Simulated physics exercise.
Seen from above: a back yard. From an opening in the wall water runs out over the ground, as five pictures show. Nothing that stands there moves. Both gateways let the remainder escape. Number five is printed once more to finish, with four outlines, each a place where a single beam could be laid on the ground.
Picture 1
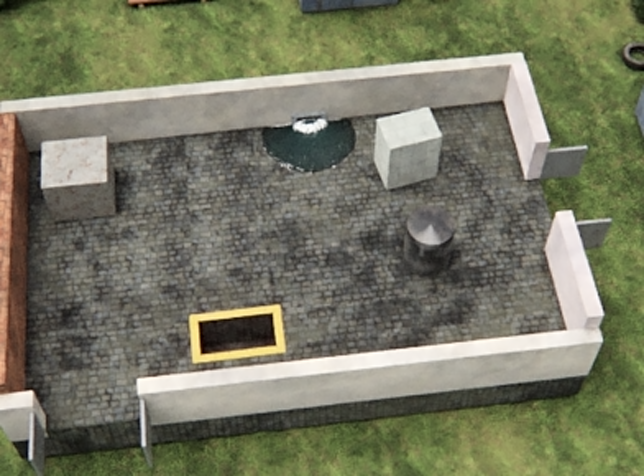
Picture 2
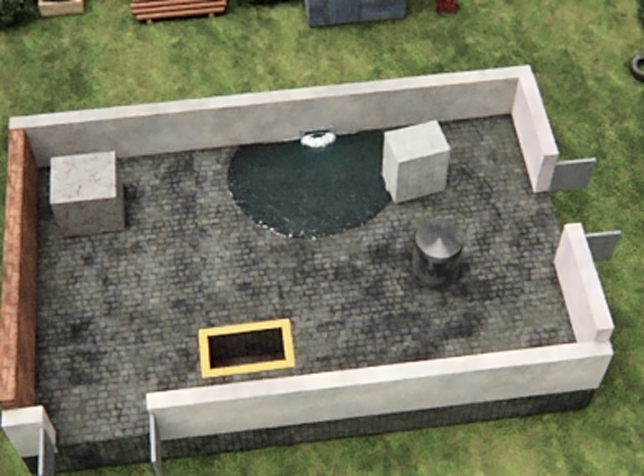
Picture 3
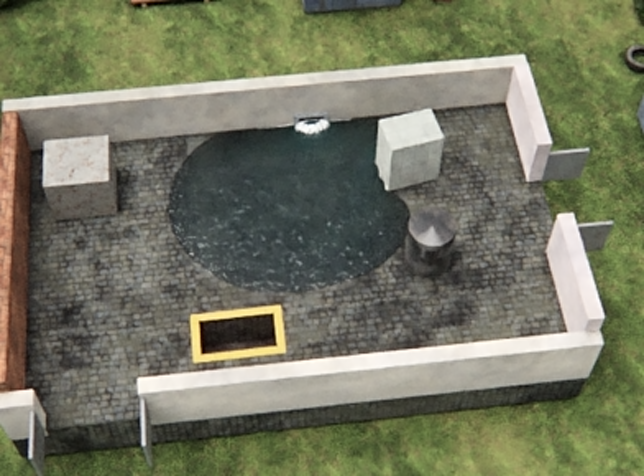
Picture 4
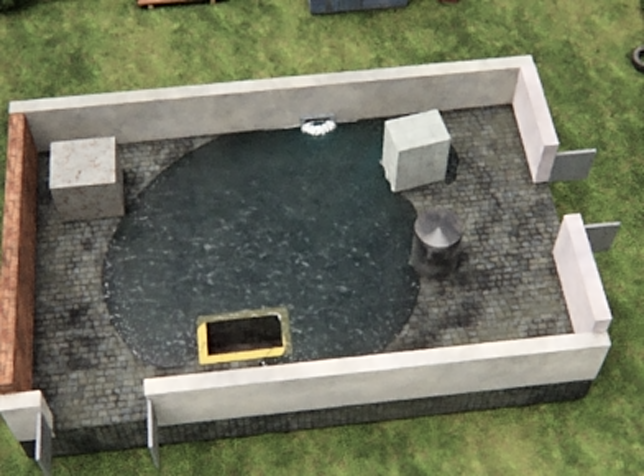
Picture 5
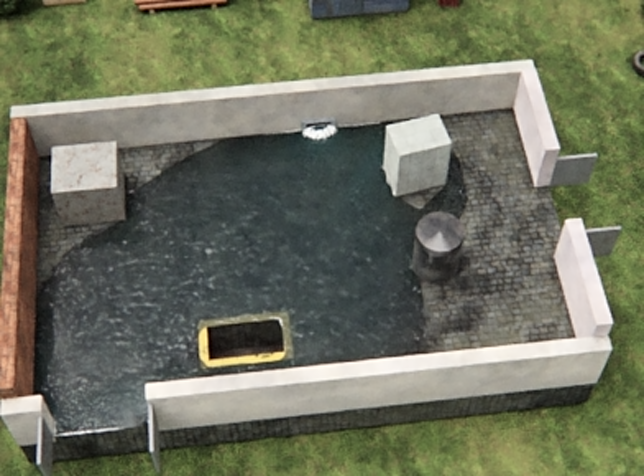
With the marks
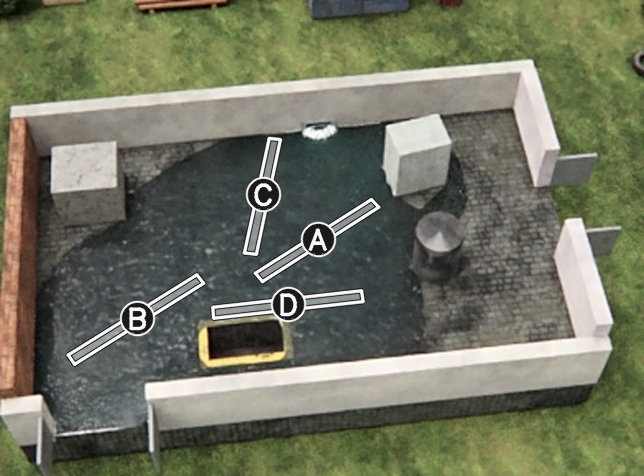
Dark water pours from an outfall in the far wall of a paved, walled back yard, seen from high above with grass all around. Pale blocks stand at the upper left and upper right, a grey capped cylinder at the right, a yellow-rimmed pit near the front wall, and gates hang open. The pool spreads mostly leftward and forward, reaching the pit, then the front-left gateway, while the camera shifts slightly.
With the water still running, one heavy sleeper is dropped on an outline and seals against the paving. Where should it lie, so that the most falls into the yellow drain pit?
C is best.
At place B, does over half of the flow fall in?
No.
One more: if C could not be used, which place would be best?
Place B.
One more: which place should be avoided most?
The answer is D.
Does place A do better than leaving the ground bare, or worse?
It is worse.
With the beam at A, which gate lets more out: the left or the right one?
The left one.
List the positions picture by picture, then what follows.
Outfall at (309, 118); yellow drain pit at (237, 334); open gate at (96, 410); open gate at (535, 214); water covers 3 % of the ground and shows as far out as (284, 162); yellow drain pit still dry.
Water covers 12 % of the ground and shows as far out as (282, 230); yellow drain pit still dry.
Water covers 27 % of the ground and shows as far out as (214, 272); yellow drain pit still dry.
Water covers 48 % of the ground and shows as far out as (126, 340); yellow drain pit taking water.
Water covers 64 % of the ground and shows as far out as (34, 365); yellow drain pit taking water.
On the marked copy, A from (258, 277) to (375, 203); B from (71, 359) to (200, 279); C from (250, 253) to (274, 138); D from (213, 312) to (362, 296).
With A, about 13 % of the stream runs into the yellow drain pit, about 87 % out by the gates.
With B, about 42 % of the stream runs into the yellow drain pit, about 58 % out by the gates.
With C, about 58 % of the stream runs into the yellow drain pit, about 42 % out by the gates.
With D, about 3 % of the stream runs into the yellow drain pit, about 97 % out by the gates.
